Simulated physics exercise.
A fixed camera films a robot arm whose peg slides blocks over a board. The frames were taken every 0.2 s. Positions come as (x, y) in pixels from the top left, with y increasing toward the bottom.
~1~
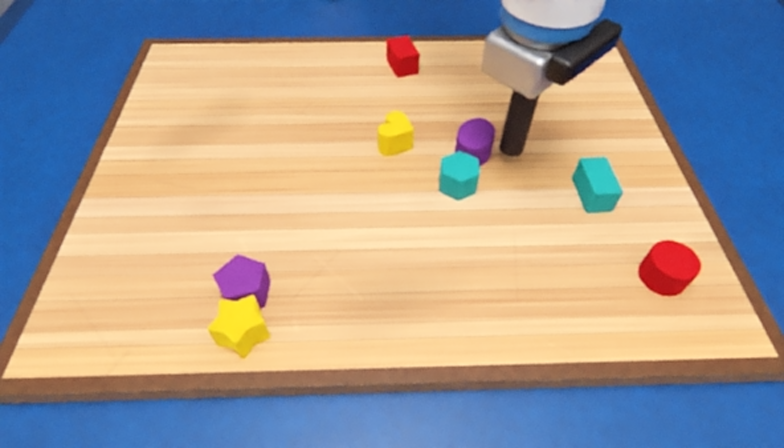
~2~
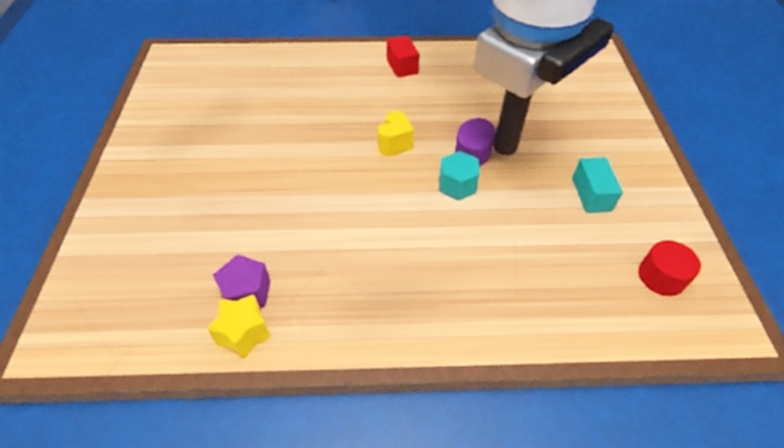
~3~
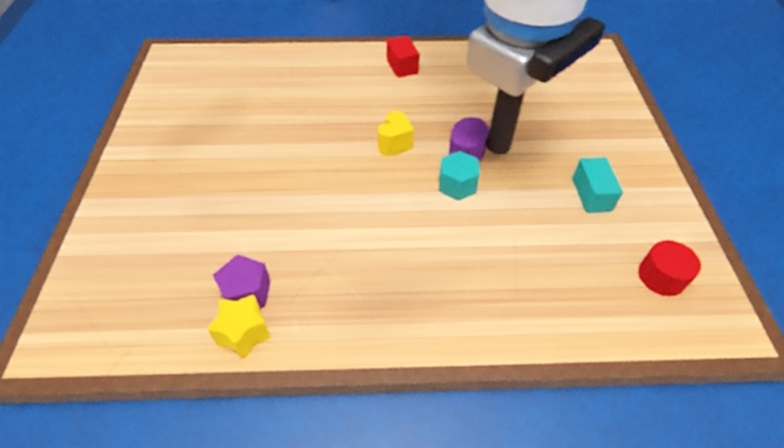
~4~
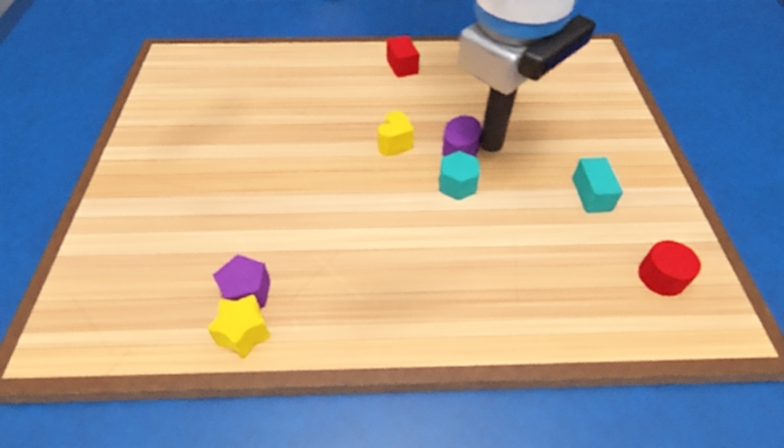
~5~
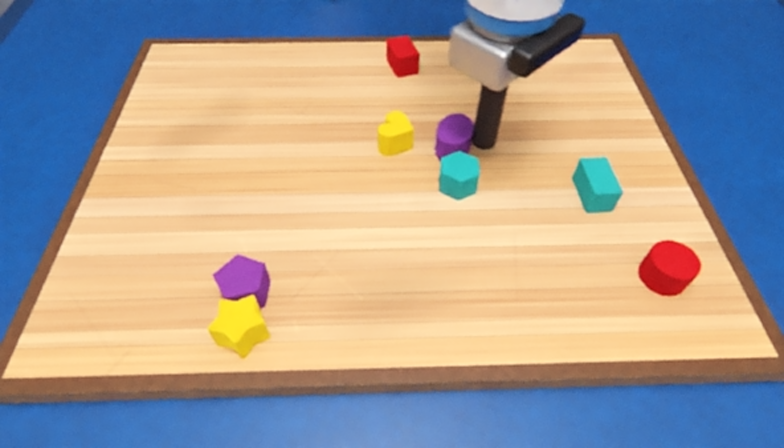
Robot arm with a black peg nudging a purple rounded block slightly left, behind a turquoise hexagonal block on a wooden board.
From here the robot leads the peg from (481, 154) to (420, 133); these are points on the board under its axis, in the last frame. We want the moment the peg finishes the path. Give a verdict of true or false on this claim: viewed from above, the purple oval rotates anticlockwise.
That is true.
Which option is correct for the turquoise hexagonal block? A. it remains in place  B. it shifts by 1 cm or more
A (it remains in place)
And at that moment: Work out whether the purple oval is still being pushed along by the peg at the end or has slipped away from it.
Ahead.
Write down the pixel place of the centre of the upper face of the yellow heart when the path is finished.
Its top centre is at about (363, 127).
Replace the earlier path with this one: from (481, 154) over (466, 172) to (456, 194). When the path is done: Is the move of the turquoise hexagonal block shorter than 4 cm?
It seems not.
What follows on the original path. Halfway along, peg at (451, 132); yellow heart at (390, 124), turned 15° clockwise; purple oval at (422, 121), turned 20° anticlockwise.
At the end, peg at (421, 121); yellow heart at (363, 127); purple oval at (392, 116), turned 45° anticlockwise; turquoise hexagonal block in place.
